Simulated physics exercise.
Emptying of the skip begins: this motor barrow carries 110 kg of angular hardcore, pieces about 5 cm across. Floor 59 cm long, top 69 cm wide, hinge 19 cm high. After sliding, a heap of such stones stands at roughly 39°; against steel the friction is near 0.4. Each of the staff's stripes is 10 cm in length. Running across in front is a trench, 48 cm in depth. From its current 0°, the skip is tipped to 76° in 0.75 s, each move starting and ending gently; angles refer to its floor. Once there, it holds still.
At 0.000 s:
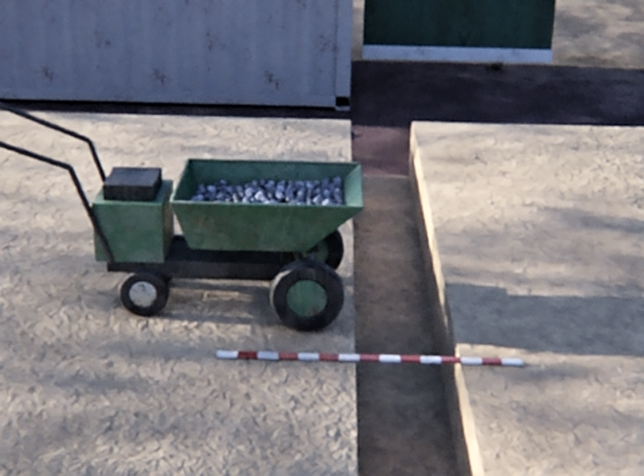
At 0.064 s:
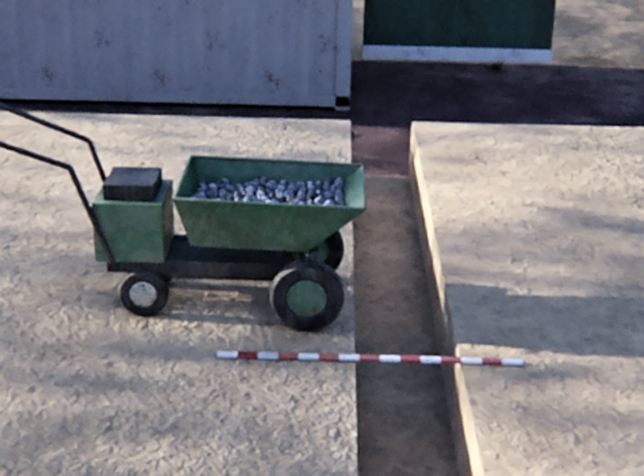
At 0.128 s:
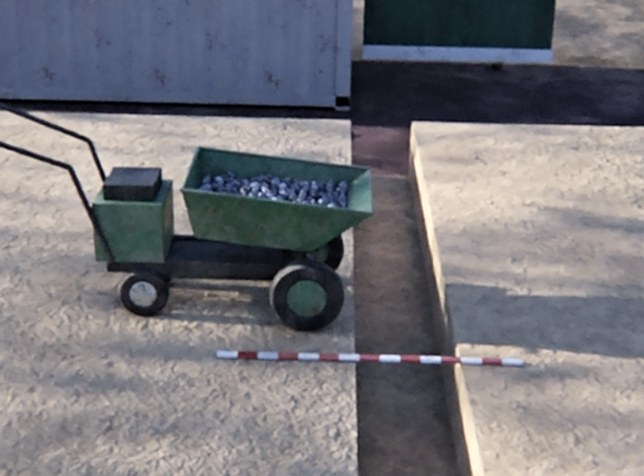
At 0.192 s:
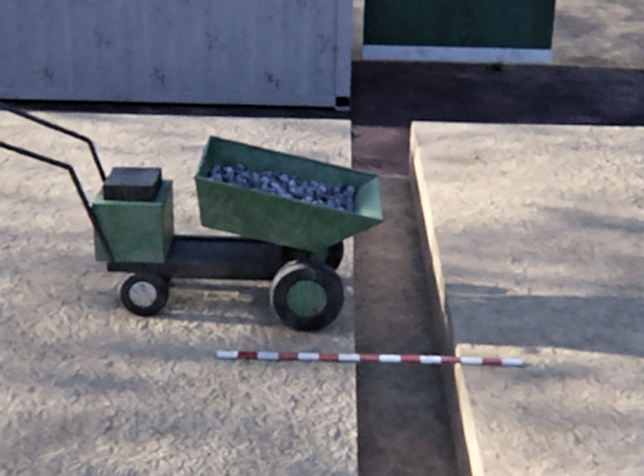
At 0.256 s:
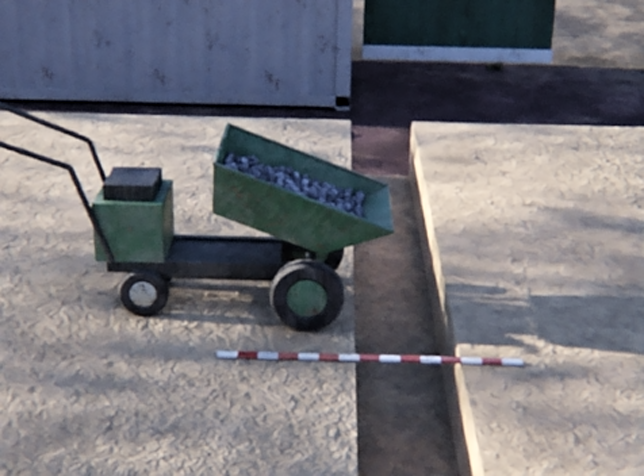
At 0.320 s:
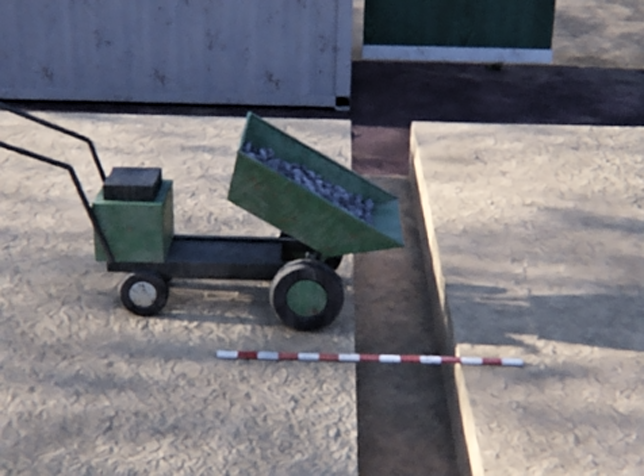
On paved ground beside a trench, a green motor barrow's stone-filled skip tilts steeply rightward.
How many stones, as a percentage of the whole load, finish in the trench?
Roughly 79 per cent of the load ends up in the trench.
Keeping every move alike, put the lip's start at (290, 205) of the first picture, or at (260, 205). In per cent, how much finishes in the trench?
It comes to about 100 and 50 in a hundred.
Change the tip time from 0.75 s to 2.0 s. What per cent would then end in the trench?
That works out at about 90 in a hundred.
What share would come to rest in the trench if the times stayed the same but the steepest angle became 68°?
About 70%.
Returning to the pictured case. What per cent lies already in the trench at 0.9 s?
Approx. 30 % of the load.
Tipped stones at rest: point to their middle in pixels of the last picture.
Resting centre: About (426, 371).
After 0.6 s the floor is at 64°; 100 % in the skip; the foremost stones are at (403, 279).
After 0.9 s the floor is at 76°; 65 % in the skip, 32 % in the trench, 3 % past the trench; the foremost stones are at (465, 312).
After 1.2 s the floor is at 76°; 5 % in the skip, 74 % in the trench, 21 % past the trench; the foremost stones are at (572, 308).
After 3.2 s the floor is at 76°; 0 % in the skip, 79 % in the trench, 21 % past the trench; the foremost stones are at (616, 305).
